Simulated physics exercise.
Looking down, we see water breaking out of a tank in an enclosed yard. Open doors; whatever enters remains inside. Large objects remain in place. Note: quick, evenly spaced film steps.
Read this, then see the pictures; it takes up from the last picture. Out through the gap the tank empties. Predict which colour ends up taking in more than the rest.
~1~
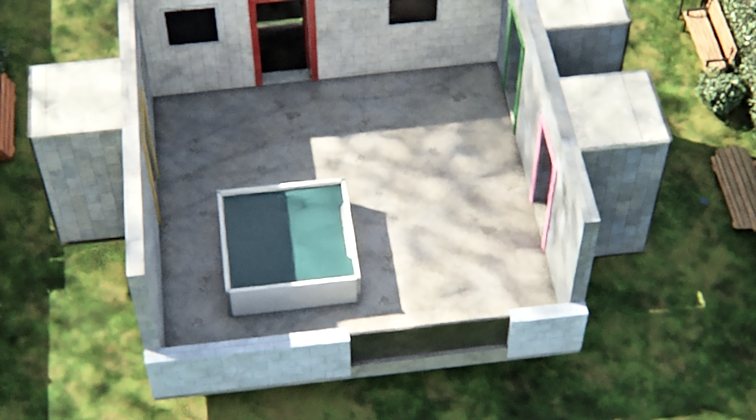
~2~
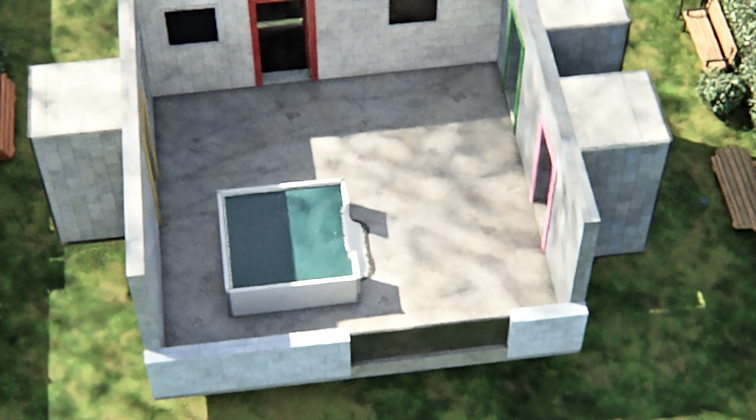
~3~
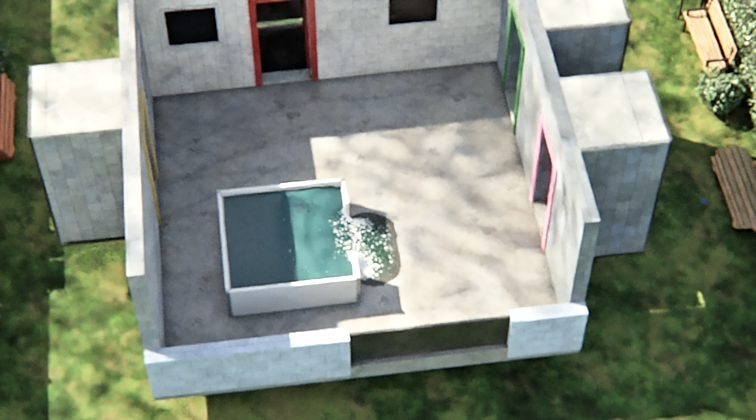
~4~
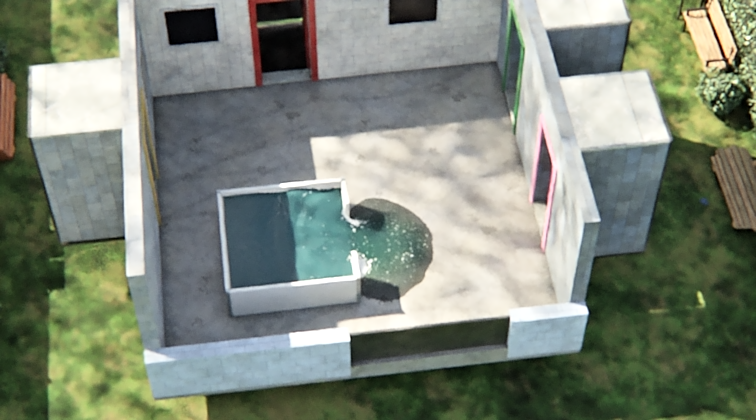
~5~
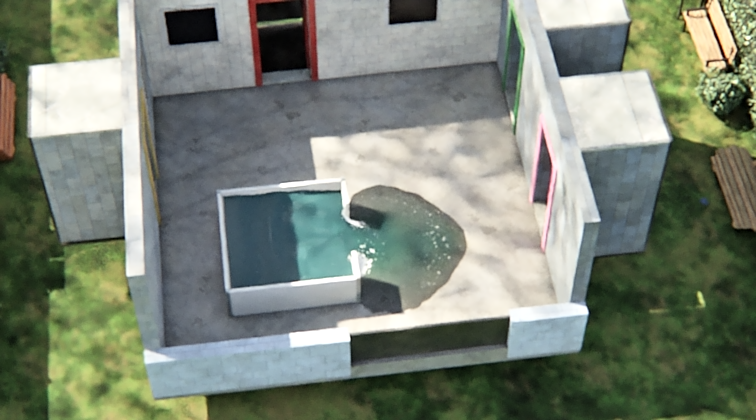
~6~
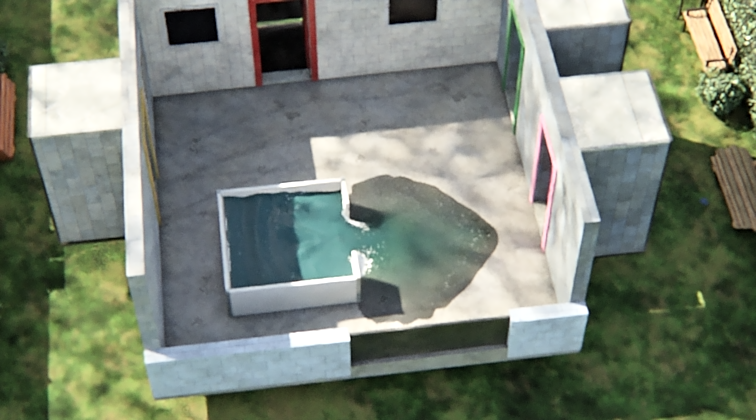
Pink takes in the most.
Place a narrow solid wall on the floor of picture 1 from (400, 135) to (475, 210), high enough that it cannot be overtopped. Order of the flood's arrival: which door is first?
I'd go with the pink one.
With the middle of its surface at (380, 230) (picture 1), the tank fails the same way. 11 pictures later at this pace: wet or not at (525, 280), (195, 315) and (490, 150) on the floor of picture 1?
Log, spots in order: Taken by the flood / unwetted / taken by the flood.
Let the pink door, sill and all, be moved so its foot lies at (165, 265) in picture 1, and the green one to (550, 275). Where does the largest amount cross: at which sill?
The green one.
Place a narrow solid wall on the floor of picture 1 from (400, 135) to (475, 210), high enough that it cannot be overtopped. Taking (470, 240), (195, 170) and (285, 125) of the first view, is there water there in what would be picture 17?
Note: Spot 1 inundated; spot 2 unwetted; spot 3 unwetted.
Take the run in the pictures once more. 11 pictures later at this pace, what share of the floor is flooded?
It works out to about 35 in a hundred.
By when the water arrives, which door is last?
The one in yellow.
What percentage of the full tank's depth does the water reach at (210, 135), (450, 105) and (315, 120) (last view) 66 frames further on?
Going in order, that's 4, 10 and 6 %.
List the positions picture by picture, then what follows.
The first frame shows still water in the water tank at (287, 236).
In the second frame, the front is at (363, 276), out from the gap at (349, 243).
In the third frame, the front is at (395, 269), out from the gap at (349, 245).
In the fourth frame, the front is at (424, 230), out from the gap at (349, 245).
In the fifth frame, the front is at (461, 250), out from the gap at (349, 245).
In the sixth frame, water pours out at (349, 244) and has run to (492, 240).
A moment on, water covers 30 % of the floor; pink door some in, yellow door not reached, green door not reached, red door not reached.
Next, water covers 35 % of the floor; pink door a lot in, yellow door not reached, green door wet at the sill, nothing in, red door not reached.
Then, water covers 40 % of the floor; pink door a lot in, yellow door not reached, green door wet at the sill, nothing in, red door not reached.
Later, water covers 65 % of the floor; pink door a lot in, yellow door not reached, green door wet at the sill, nothing in, red door wet at the sill, nothing in.
In the end, water covers 95 % of the floor; pink door a lot in, yellow door wet at the sill, nothing in, green door wet at the sill, nothing in, red door wet at the sill, nothing in; the pink door has let in the most.
